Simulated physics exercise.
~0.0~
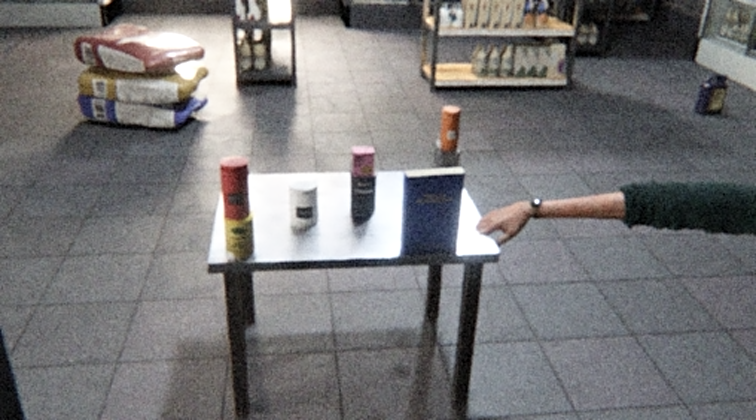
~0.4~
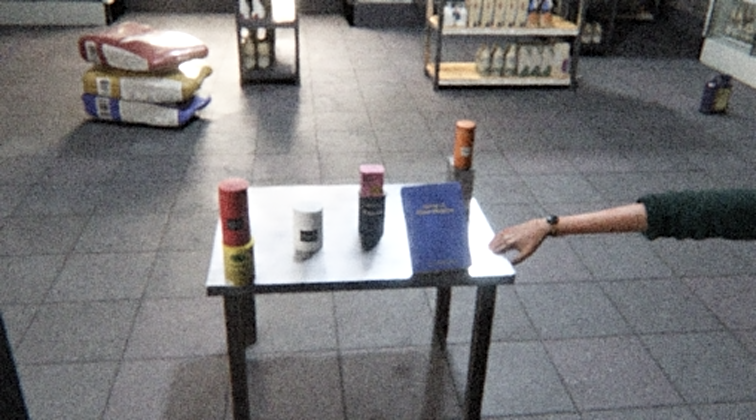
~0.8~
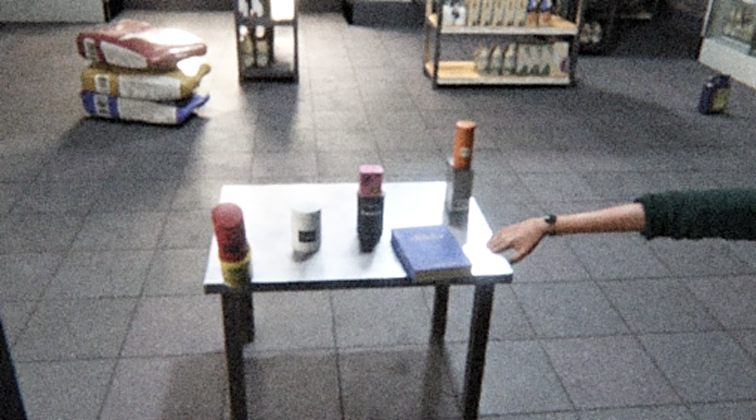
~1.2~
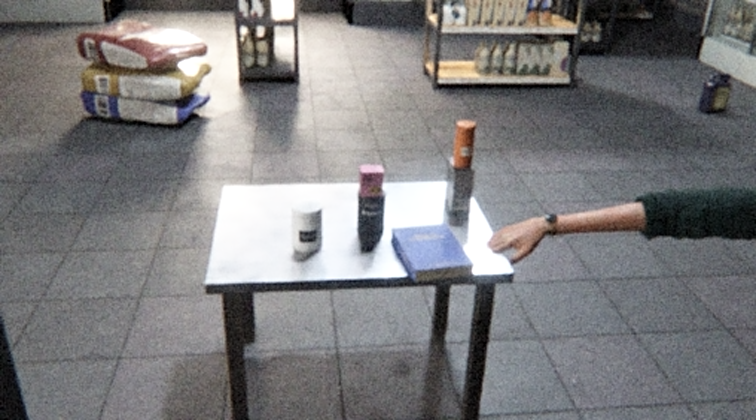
At first, a hand rests on the right edge of a small white table holding a blue book standing upright, a white jar, and three stacks, with red on yellow, pink on black and orange on grey. The table then jerks a short way towards the viewer, and the book starts to lean. Next, the book drops onto its side, while the red jar and yellow tin tilt together at the front left edge. Those two then go off the table and out of sight. The book lies flat by the hand, while the white jar and the other two stacks still stand.
